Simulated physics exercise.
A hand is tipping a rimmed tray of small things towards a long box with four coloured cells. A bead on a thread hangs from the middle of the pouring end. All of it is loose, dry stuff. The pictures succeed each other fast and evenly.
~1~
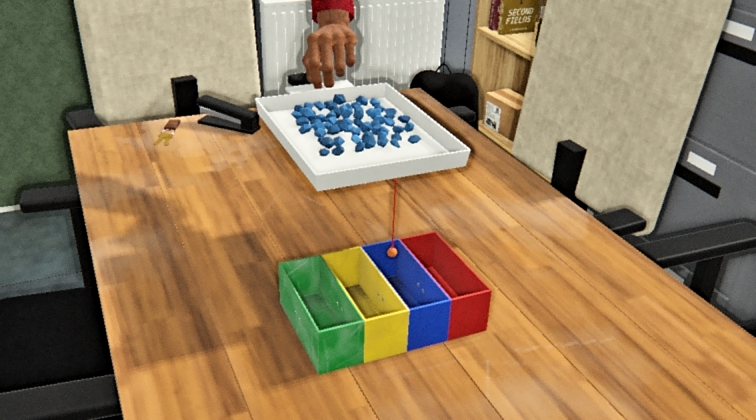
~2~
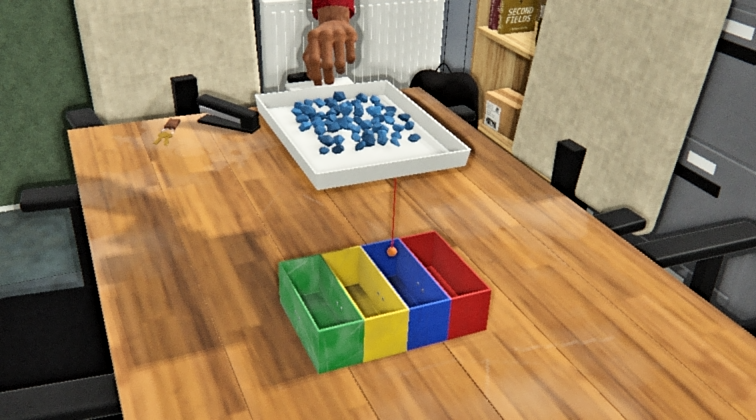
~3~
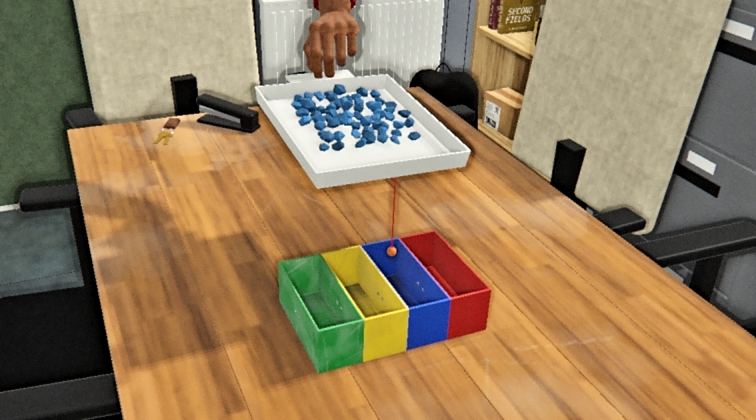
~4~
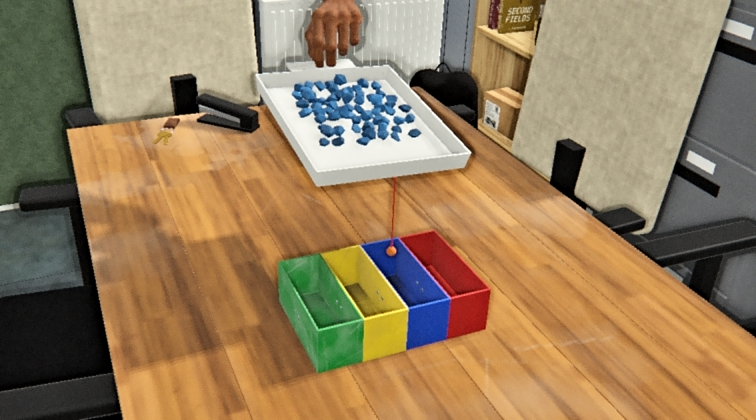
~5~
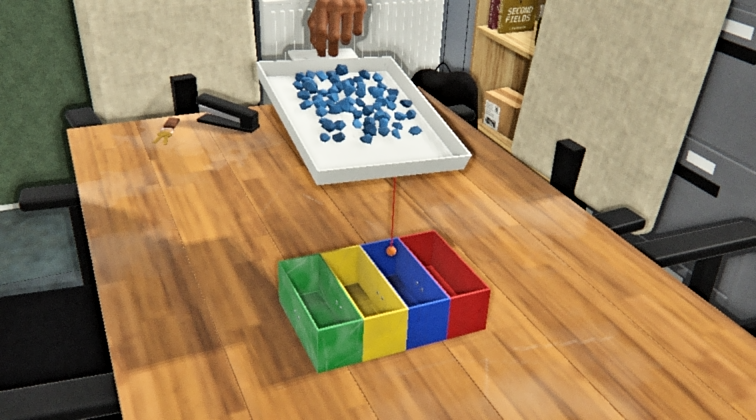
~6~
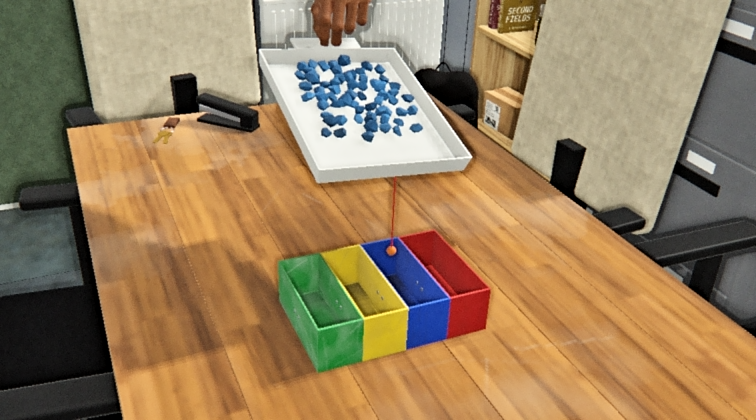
On a wooden table, a hand gradually raising the back of a white tray of blue stones behind a four-coloured box.
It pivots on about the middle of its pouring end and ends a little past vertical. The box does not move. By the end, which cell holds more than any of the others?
That would be the red one.
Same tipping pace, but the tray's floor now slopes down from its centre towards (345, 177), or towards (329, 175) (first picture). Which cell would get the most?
At the first place green, at the second the green cell.
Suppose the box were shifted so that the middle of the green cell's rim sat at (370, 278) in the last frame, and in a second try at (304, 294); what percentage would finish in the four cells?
In turn 90 and 50 in a hundred.
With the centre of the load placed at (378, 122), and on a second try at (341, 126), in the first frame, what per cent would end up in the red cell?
First case around 50 %, second case around 40 %.
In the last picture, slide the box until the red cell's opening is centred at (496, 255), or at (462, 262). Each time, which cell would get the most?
So it's the blue cell for the first shift and the red cell for the second.
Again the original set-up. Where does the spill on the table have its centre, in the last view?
Centre: Close to (507, 296).
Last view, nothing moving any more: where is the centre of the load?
(457, 305).
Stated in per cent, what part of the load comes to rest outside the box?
It works out to close to 40 per cent.
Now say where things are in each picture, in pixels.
The first frame shows corners of the pouring end at (318, 173) and (467, 149), level; middle of the load at (347, 123), aquarium stones; bead on its thread at (392, 252); green cell at (341, 343); yellow cell at (386, 332); blue cell at (429, 321); red cell at (469, 311).
The second frame shows corners of the pouring end at (318, 172) and (467, 149), level; middle of the load at (347, 121).
The third frame shows corners of the pouring end at (318, 171) and (467, 150), tipped barely, lowest at the right corner; middle of the load at (347, 116).
The fourth frame shows corners of the pouring end at (319, 170) and (467, 152), tipped a little, lowest at the right corner; middle of the load at (348, 108).
The fifth frame shows corners of the pouring end at (320, 169) and (468, 154), tipped a little, lowest at the right corner; middle of the load at (349, 102).
The sixth frame shows corners of the pouring end at (321, 168) and (468, 156), tipped clearly, lowest at the right corner; middle of the load at (351, 95); green cell at (341, 342); yellow cell at (385, 330); blue cell at (428, 320); red cell at (469, 310).
Soon, tray tipped steeply; most on the tray; a small part falling or outside the box.
A while on, tray tipped past a quarter turn; about half on the tray; about a quarter in the red cell; a stray few in the blue cell; about a third falling or outside the box.
Towards the end, tray tipped past a quarter turn; about half in the red cell; about a quarter in the blue cell; about a third falling or outside the box.
Finally, tray tipped past a quarter turn; about half in the red cell; about a quarter in the blue cell; none in the green cell; none in the yellow cell; about a third outside the box.
